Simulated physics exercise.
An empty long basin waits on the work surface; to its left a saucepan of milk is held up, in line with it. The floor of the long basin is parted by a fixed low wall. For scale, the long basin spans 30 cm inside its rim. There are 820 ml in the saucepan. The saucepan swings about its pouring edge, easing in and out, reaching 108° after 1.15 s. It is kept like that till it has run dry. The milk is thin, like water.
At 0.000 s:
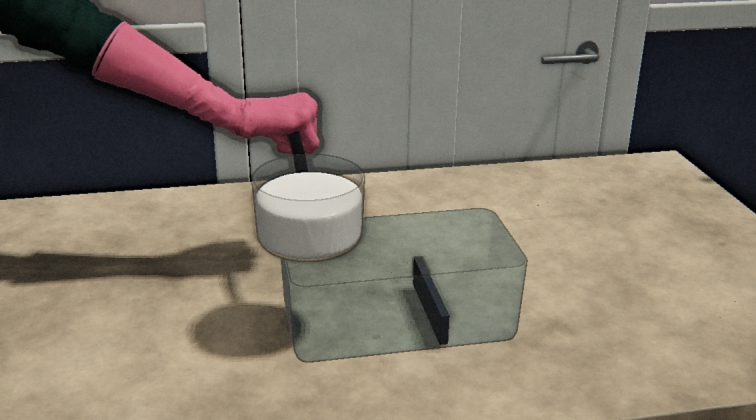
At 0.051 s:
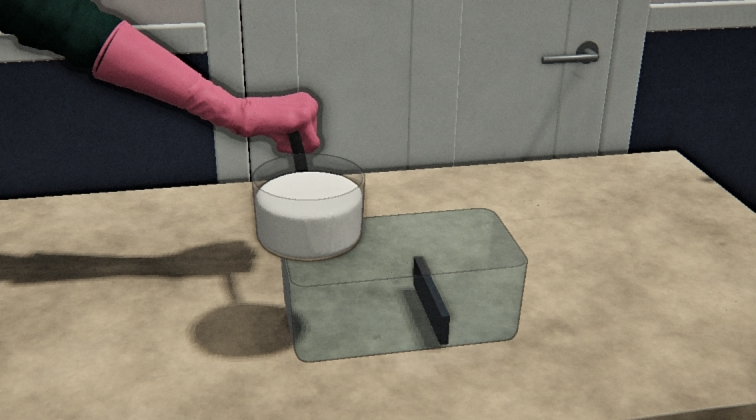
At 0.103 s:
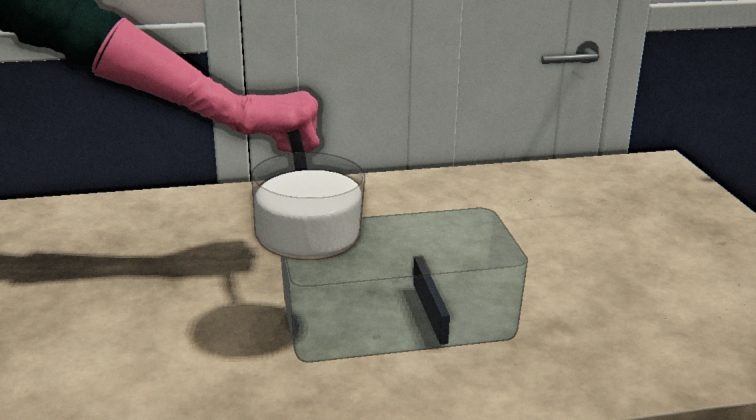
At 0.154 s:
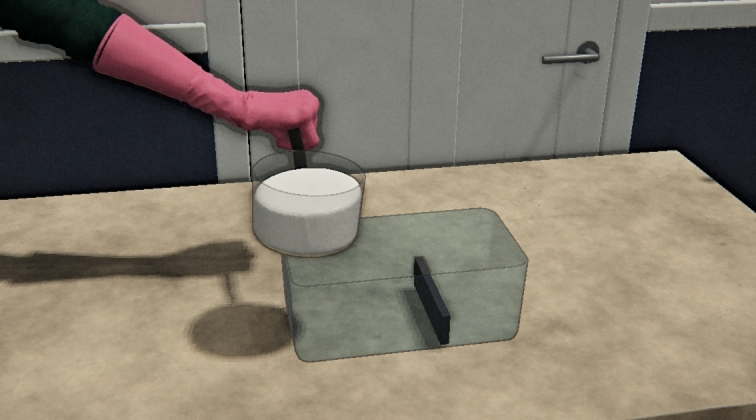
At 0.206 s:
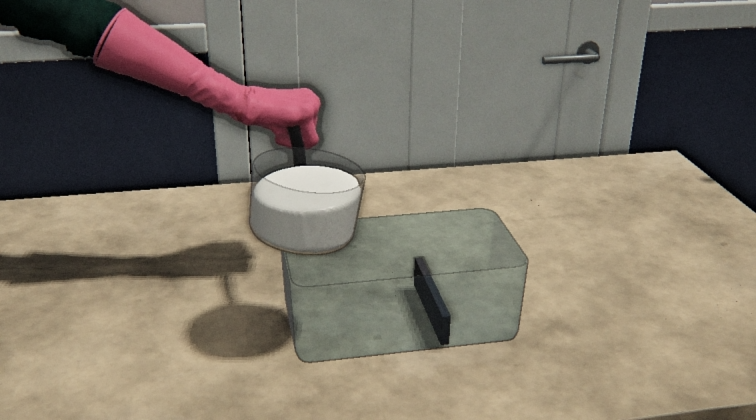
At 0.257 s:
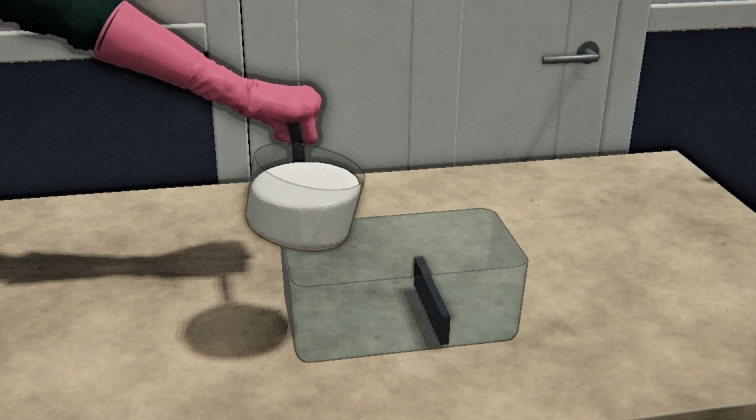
On a work surface, a pink-gloved hand slowly tilts a saucepan of milk beside an empty basin.
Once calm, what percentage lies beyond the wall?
Roughly 70 per cent is past the wall.
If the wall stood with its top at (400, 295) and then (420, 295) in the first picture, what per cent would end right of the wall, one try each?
First 90, then 70 per cent.
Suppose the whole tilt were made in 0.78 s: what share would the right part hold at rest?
In that case some 55 per cent.
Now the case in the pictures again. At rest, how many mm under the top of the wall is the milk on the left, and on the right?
Left about 38 mm, right about 8 mm.
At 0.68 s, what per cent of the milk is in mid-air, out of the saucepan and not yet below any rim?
About 24 per cent.
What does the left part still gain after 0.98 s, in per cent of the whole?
Near 16 in a hundred.
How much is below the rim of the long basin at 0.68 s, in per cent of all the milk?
Some 4 per cent.
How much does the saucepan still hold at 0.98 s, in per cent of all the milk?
About 14 per cent.
By 0.68 s the tilt is 69° and 72 per cent is still to pour, 4 is left of the wall and 0 right of it.
By 0.98 s the tilt is 102° and 14 per cent is still to pour, 12 is left of the wall and 54 right of it.
By 1.30 s the tilt is 108° and 0 per cent is still to pour, 26 is left of the wall and 70 right of it.
By 1.65 s the tilt is 108° and 0 per cent is still to pour, 28 is left of the wall and 70 right of it.
At rest 28 per cent lies left of the wall, 70 right of it and 2 outside.
